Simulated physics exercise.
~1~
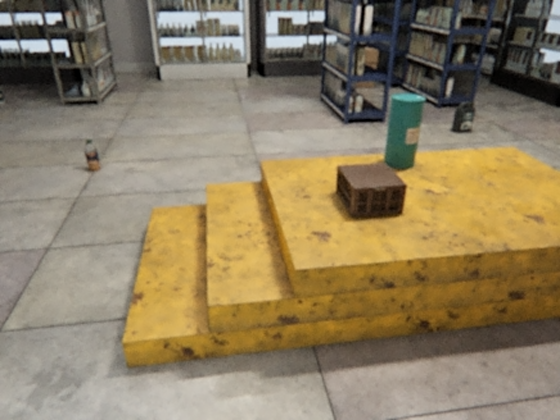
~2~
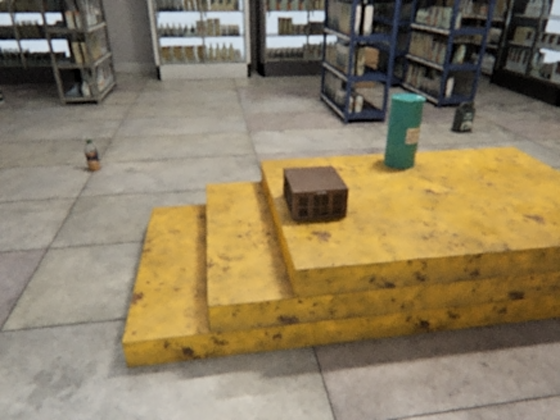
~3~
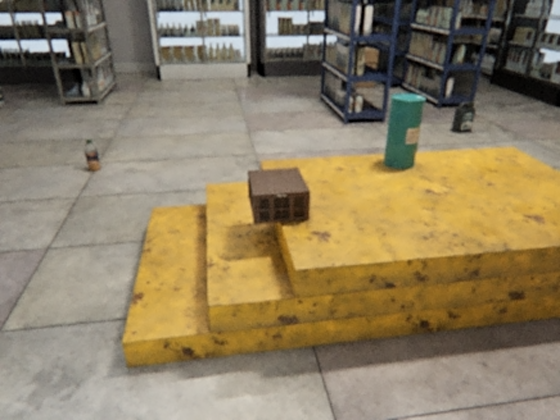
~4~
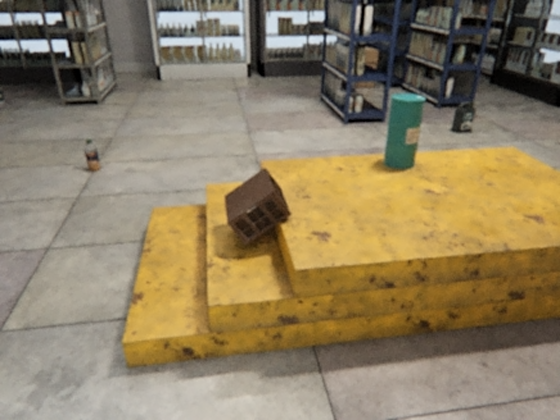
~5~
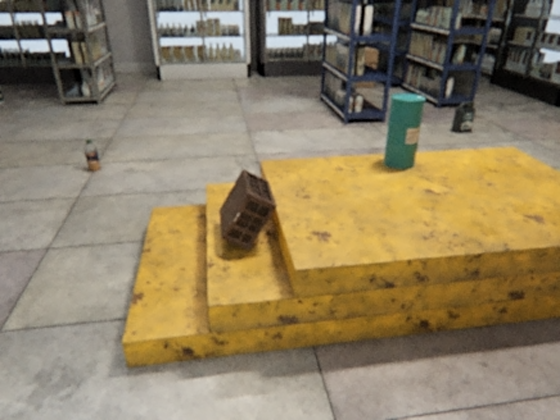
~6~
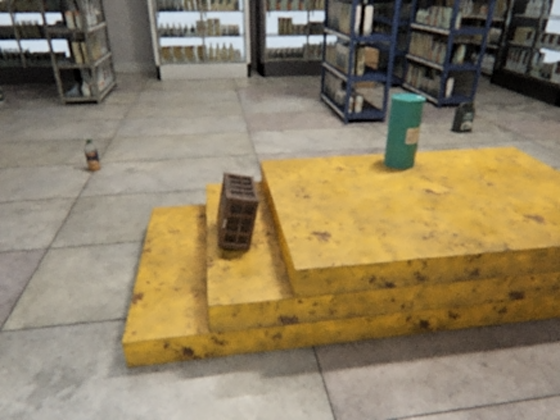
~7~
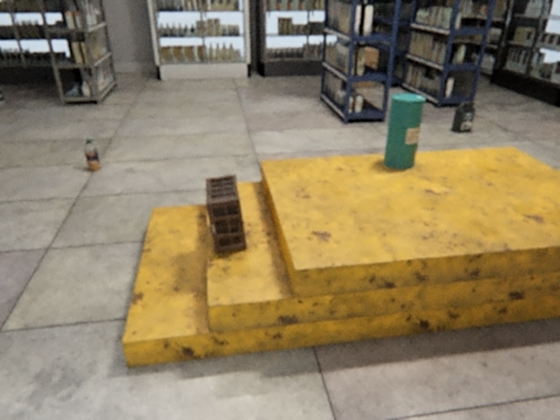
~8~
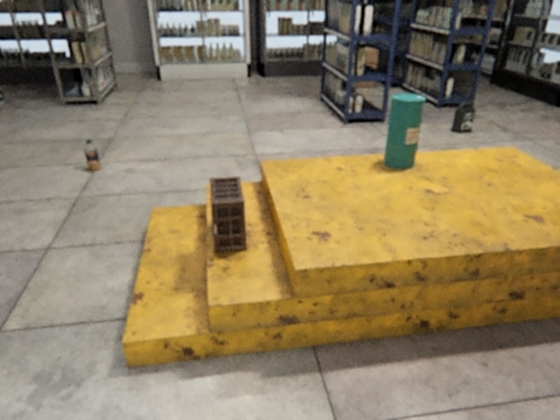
In a room lined with stocked shelves, a brown crate slides left across a yellow stepped platform, past a standing turquoise canister, and tips over the top edge. It drops onto the step below, turns onto its side and comes to rest there, while the canister stays put.
